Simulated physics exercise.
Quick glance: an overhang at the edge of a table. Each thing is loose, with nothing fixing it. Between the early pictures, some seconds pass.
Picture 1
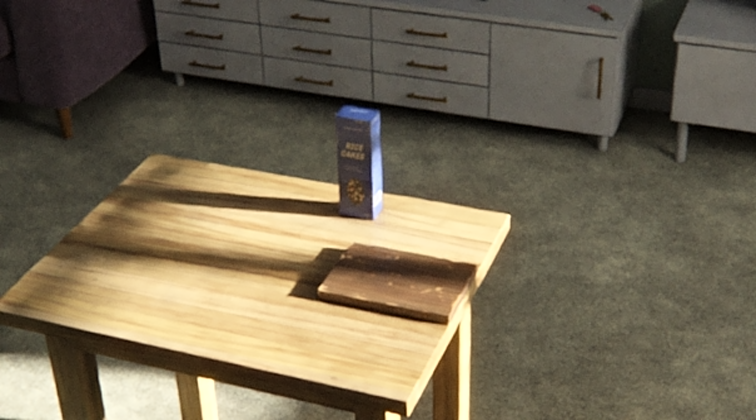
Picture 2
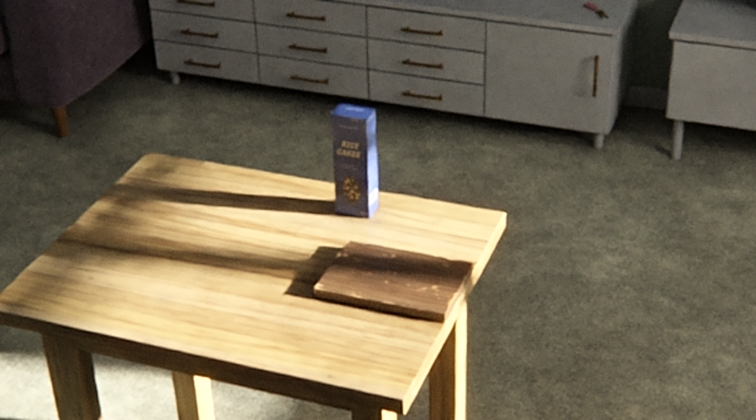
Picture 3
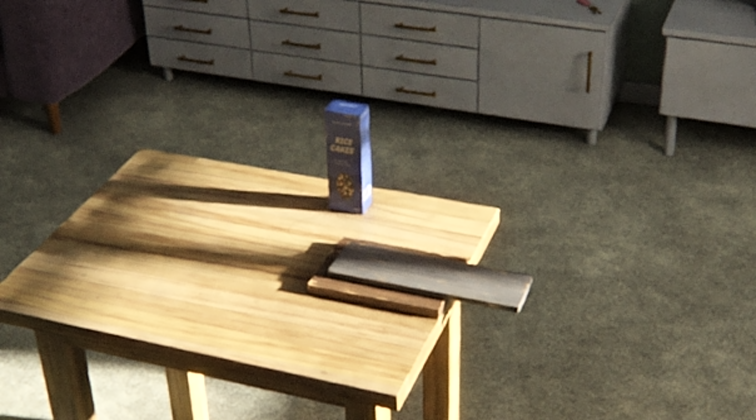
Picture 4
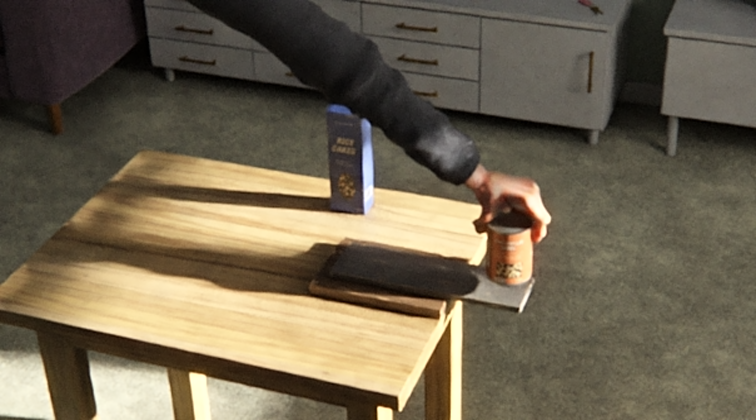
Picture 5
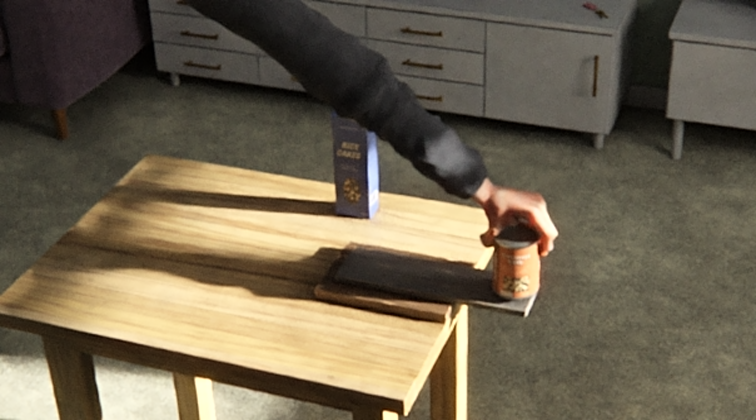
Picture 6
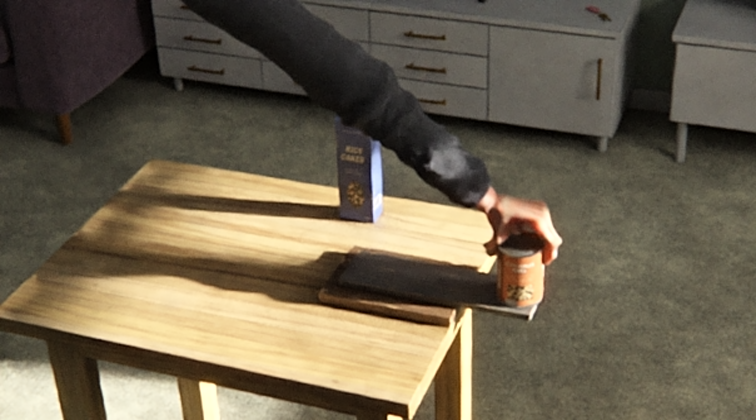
A hand lowers an orange tin onto the overhanging end of a grey board.
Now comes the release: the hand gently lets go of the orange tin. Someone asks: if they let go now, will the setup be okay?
It drops off the end.
Then, 0.40 s later than the last frame, orange tin now down on the floor or falling; grey board tilted by 68°.
Then, 0.60 s later than the last frame, grey board now down on the floor or falling.
Then, 0.80 s later than the last frame, things are still on the move.
When it is over, down on the floor or falling, grey board and orange tin; the other 2 as before. The board comes down.
